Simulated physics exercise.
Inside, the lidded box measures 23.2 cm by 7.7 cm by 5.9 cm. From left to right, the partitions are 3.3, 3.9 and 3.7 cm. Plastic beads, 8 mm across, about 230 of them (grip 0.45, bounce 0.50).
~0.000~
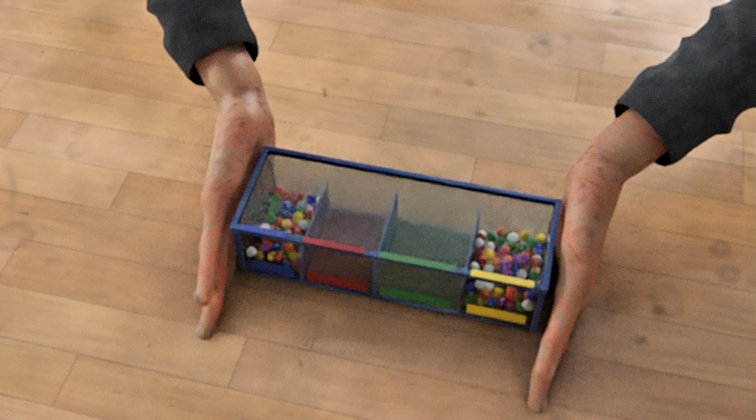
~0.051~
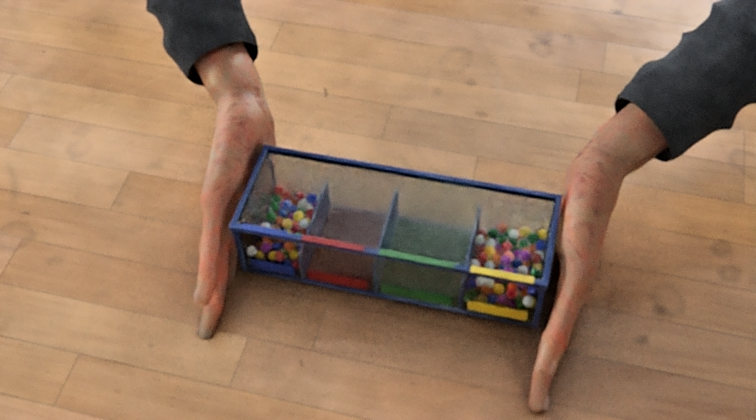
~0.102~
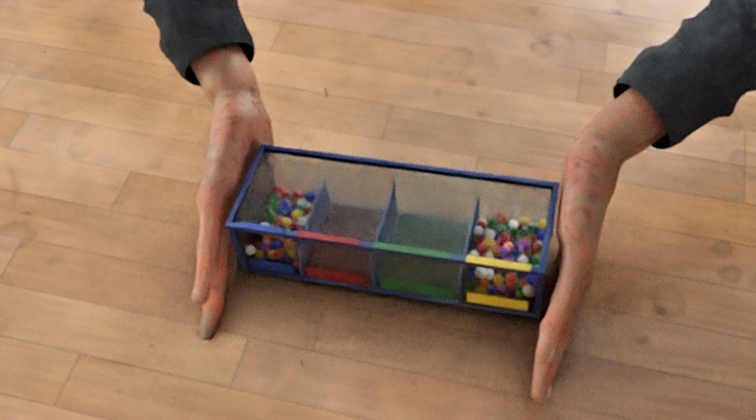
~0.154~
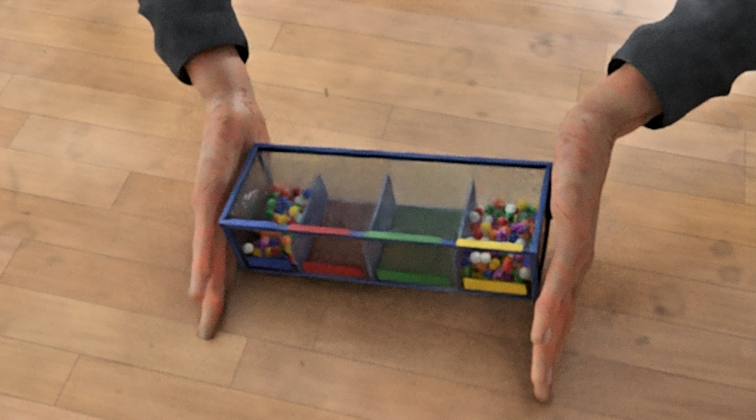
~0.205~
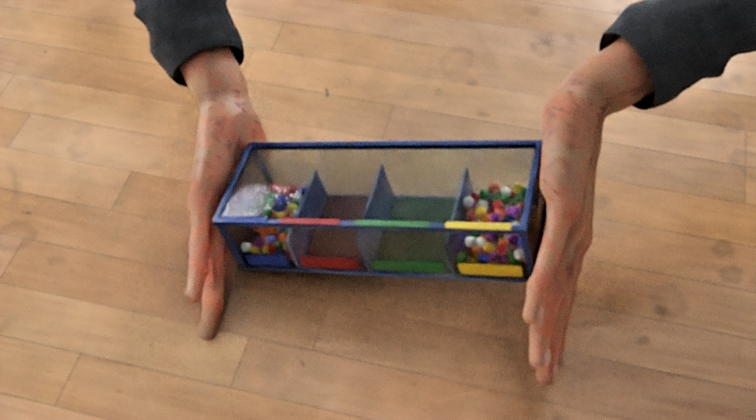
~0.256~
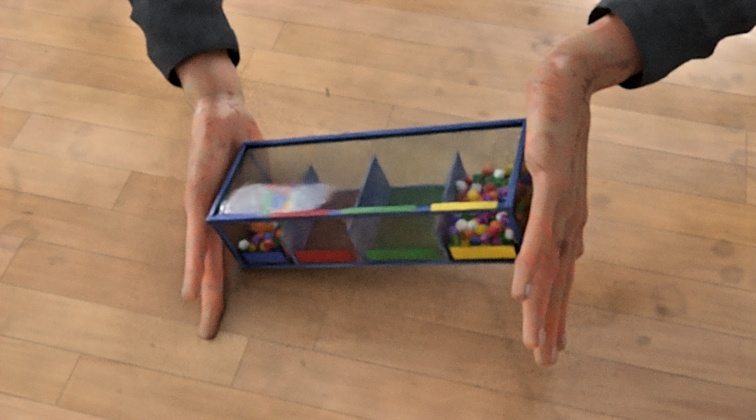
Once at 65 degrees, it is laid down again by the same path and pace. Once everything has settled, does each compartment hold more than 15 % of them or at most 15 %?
Red: At most 15 %; blue: More than 15 %; green: At most 15 %; yellow: More than 15 %.
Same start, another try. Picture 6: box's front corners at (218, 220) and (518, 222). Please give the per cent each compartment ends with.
The compartments end with red 0 per cent, blue 40 per cent, green 5 per cent and yellow 55 per cent.
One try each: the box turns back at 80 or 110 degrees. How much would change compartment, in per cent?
Roughly 30 percent, then roughly 60 percent.
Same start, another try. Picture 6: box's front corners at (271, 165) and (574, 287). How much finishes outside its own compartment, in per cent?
In that case close to 0 per cent.
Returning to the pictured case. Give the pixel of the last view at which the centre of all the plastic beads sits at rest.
In the last view, approximately (478, 263).
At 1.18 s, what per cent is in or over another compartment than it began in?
Roughly 10 percent of it.
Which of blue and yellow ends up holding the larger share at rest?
That would be the yellow compartment.
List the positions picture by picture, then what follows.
Box tilt 0 degrees, front corners at (237, 226) and (542, 287); blue 40 %, yellow 60 %, in the first frame.
Box tilt 1 degrees, front corners at (236, 225) and (542, 282), in the second frame.
Box tilt 4 degrees, front corners at (232, 224) and (539, 270), lowest corner left back, in the third frame.
Box tilt 10 degrees, front corners at (225, 222) and (532, 249), lowest corner left back, in the fourth frame.
Box tilt 15 degrees, front corners at (219, 220) and (521, 228), lowest corner left back, in the fifth frame.
Box tilt 20 degrees, front corners at (213, 218) and (507, 205), lowest corner left back; blue 40 %, yellow 60 %. The box's pace is about 105 degrees a second, in the sixth frame.
Then, at 0.81 s, tilt 63 degrees; blue 40 %, green 5 %, yellow 55 %.
After 1.18 s, tilt 26 degrees; red 5 %, blue 40 %, green 5 %, yellow 50 %.
Then, at 1.64 s, tilt 0 degrees; red 5 %, blue 40 %, green 5 %, yellow 50 %.
In the end, at 2.4 s, red 5 %, blue 40 %, green 5 %, yellow 50 %.
